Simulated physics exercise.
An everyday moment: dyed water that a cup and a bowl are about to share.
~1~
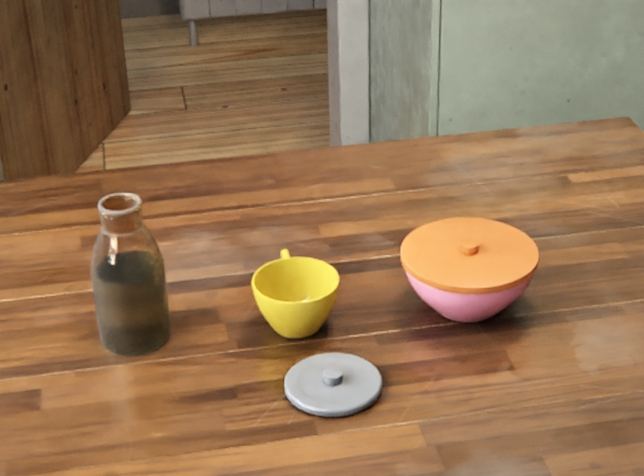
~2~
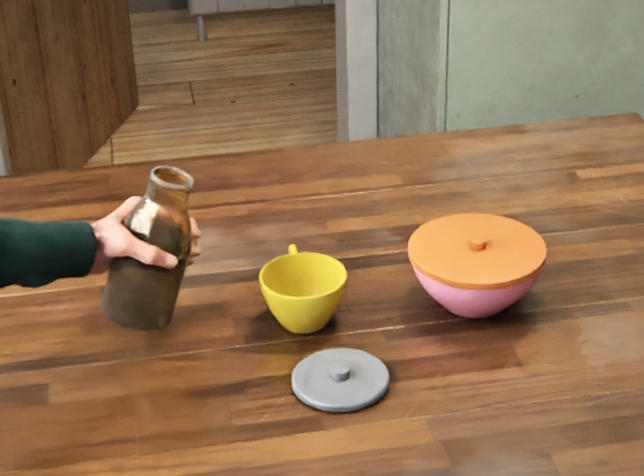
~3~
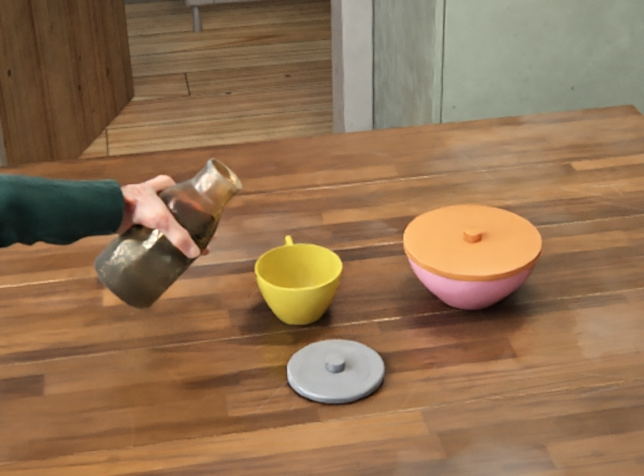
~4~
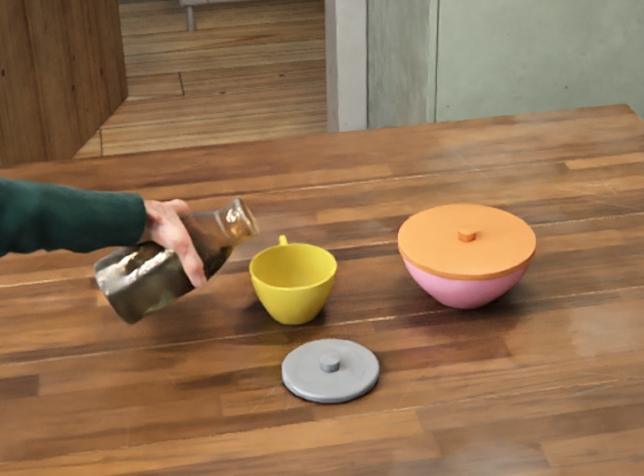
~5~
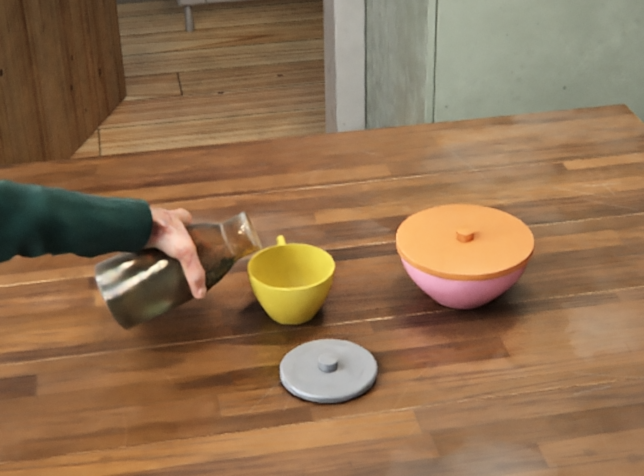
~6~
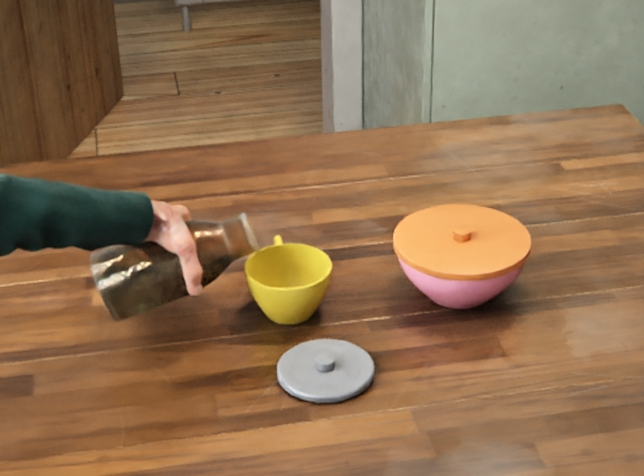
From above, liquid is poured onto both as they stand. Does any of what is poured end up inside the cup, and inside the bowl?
In the end, the cup holds some; the bowl holds none.
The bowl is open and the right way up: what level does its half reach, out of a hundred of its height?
Level: Near 40 per cent of height.
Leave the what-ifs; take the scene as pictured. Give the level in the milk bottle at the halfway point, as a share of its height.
I make it 25 per cent.
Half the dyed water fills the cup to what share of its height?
Around 75 in a hundred.
Next, the dyed water goes into the cup.
After that, it hits the lid of the bowl and runs off.
Finally, the cup has its share inside; the bowl is empty, in a puddle.
